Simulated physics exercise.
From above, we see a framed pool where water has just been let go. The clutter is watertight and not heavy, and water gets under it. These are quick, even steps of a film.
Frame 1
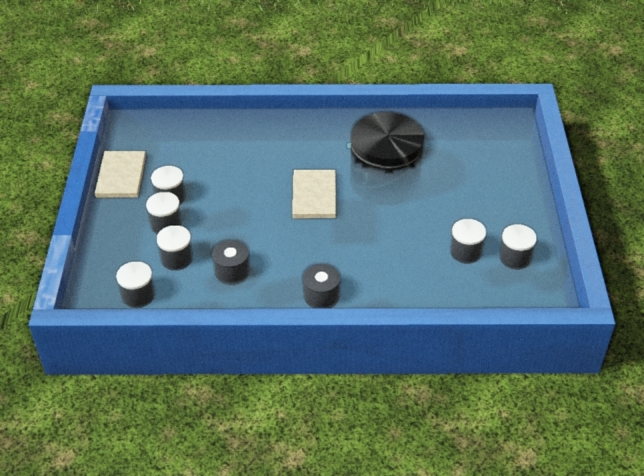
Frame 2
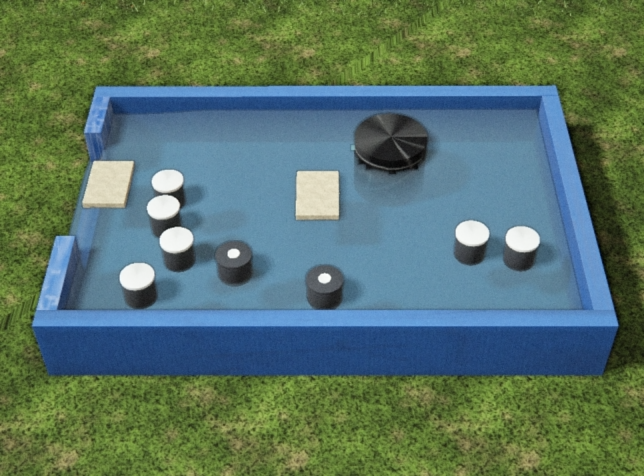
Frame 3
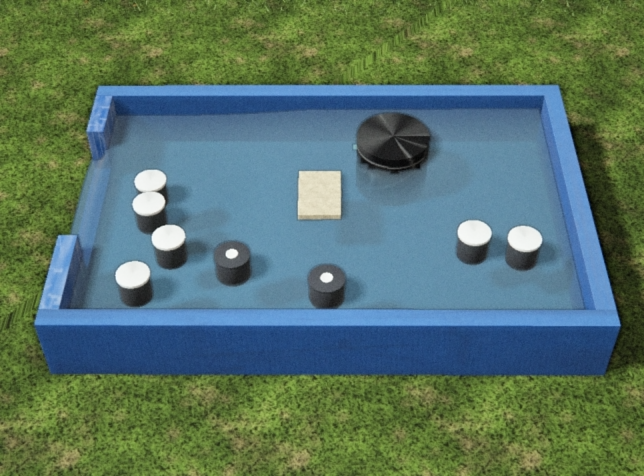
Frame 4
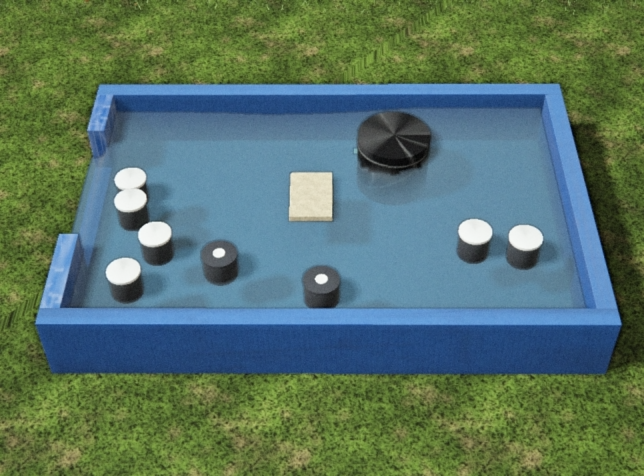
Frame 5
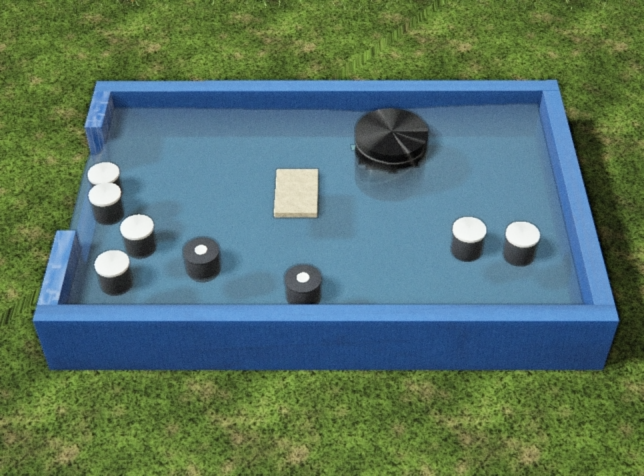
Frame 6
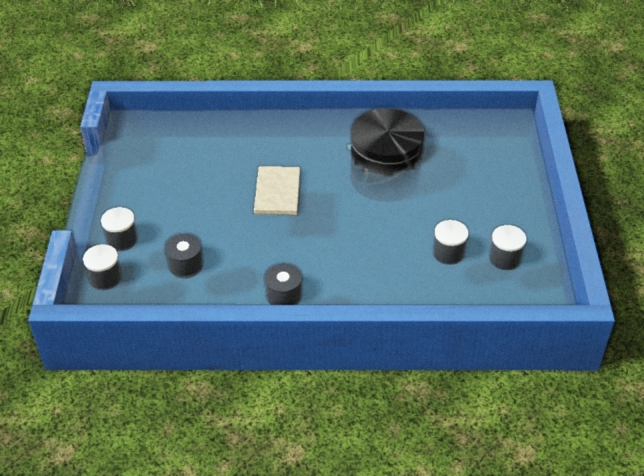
To begin with, white-topped and dark floats, two pale slabs and a black ribbed disc sit in a blue-framed pool as a gap opens in its left wall. The nearer slab slips out of view there, then the left-hand floats drift left, two white-topped ones disappearing, while the remaining slab also shifts left.
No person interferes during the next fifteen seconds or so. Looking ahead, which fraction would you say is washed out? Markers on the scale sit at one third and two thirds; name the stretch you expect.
Two thirds and higher.
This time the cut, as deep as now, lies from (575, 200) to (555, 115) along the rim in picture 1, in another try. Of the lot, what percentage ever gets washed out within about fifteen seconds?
My guess is close to 30 percent.
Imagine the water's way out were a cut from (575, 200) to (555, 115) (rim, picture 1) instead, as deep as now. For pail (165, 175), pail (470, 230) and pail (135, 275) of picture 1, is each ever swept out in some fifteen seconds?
Item one: Remains; item two: Leaves; item three: Remains.
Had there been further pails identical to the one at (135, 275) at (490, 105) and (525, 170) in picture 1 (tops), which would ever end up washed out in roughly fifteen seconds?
Result, as listed: Never gets out; never gets out.
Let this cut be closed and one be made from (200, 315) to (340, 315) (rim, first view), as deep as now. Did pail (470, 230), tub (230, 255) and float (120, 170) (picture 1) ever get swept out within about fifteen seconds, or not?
In sequence: Escapes, escapes, remains.
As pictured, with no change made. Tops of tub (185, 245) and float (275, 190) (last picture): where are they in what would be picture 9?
Expect them at roughly (140, 237) and roughly (237, 185).
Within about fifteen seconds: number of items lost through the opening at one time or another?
The total is 8.
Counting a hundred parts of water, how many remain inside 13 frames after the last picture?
62 %.
A moment on, 4 of 10 are out; 6 afloat.
Next, 6 of 10 are out; 4 afloat.
Later, 7 of 10 are out; 3 afloat.
In the end, 8 of 10 are out; 2 afloat.
